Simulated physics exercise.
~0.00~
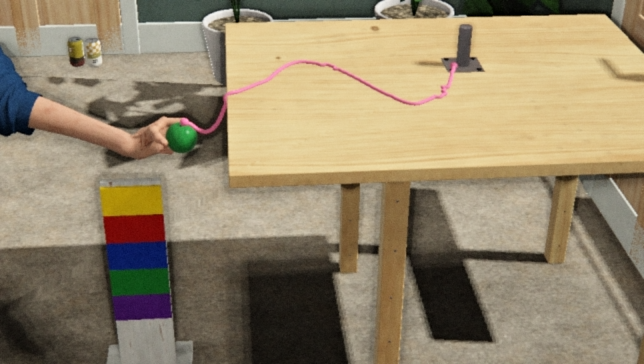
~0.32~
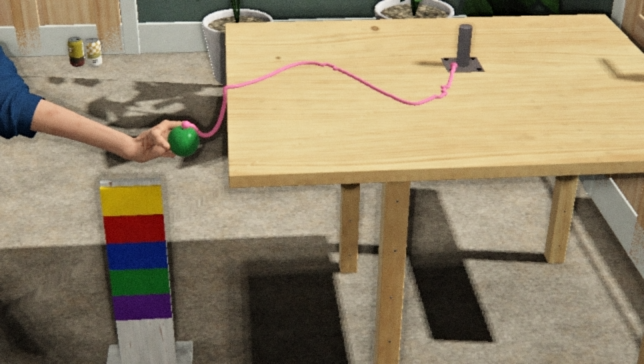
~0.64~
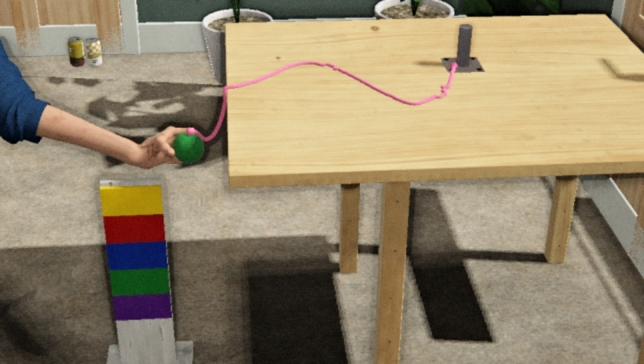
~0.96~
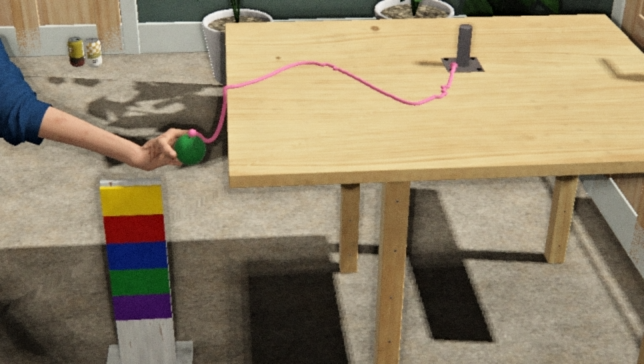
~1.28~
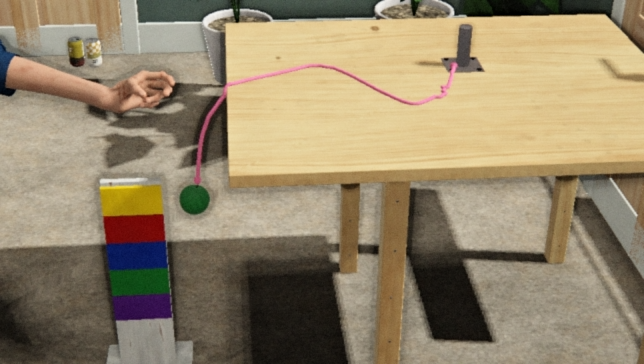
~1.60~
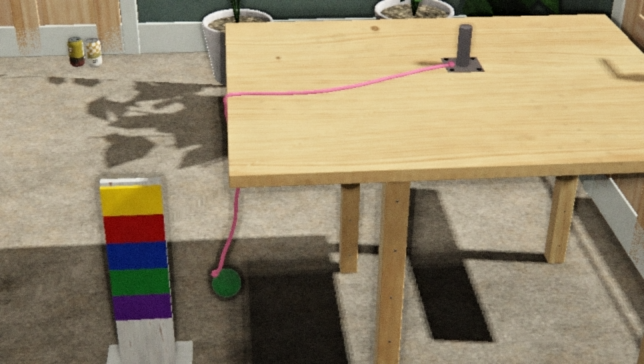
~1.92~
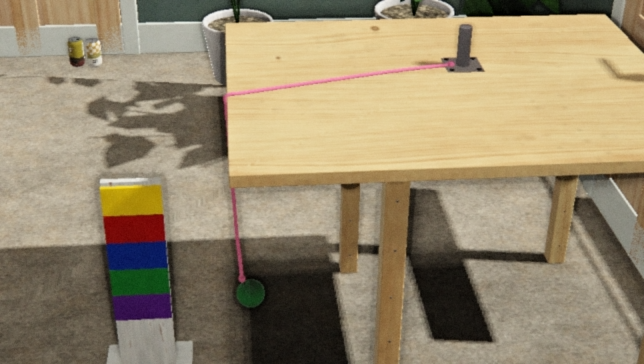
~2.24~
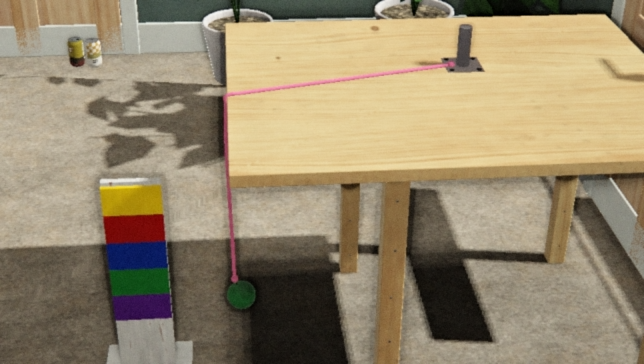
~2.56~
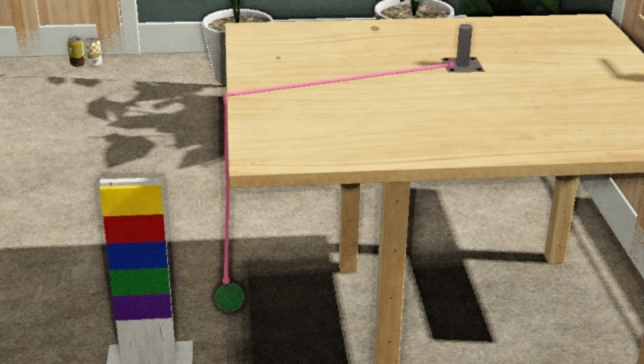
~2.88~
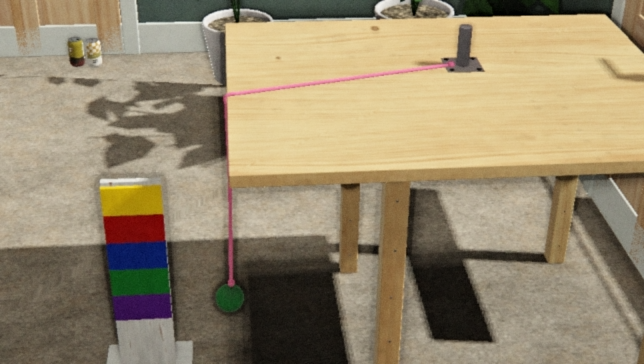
In a carpeted room, a hand at the left holds a green ball-like object just off the edge of a wooden table, with a slack pink cord curving back across the top to a dark post. Below stands a board banded in yellow, red, blue, green and purple. The hand shifts slightly toward the table, then lets go and draws back out of view. The object drops past the upper bands, swinging right as the cord pulls straight over the edge. It drifts back left and finally hangs beneath the table's edge, its centre level with the purple band.
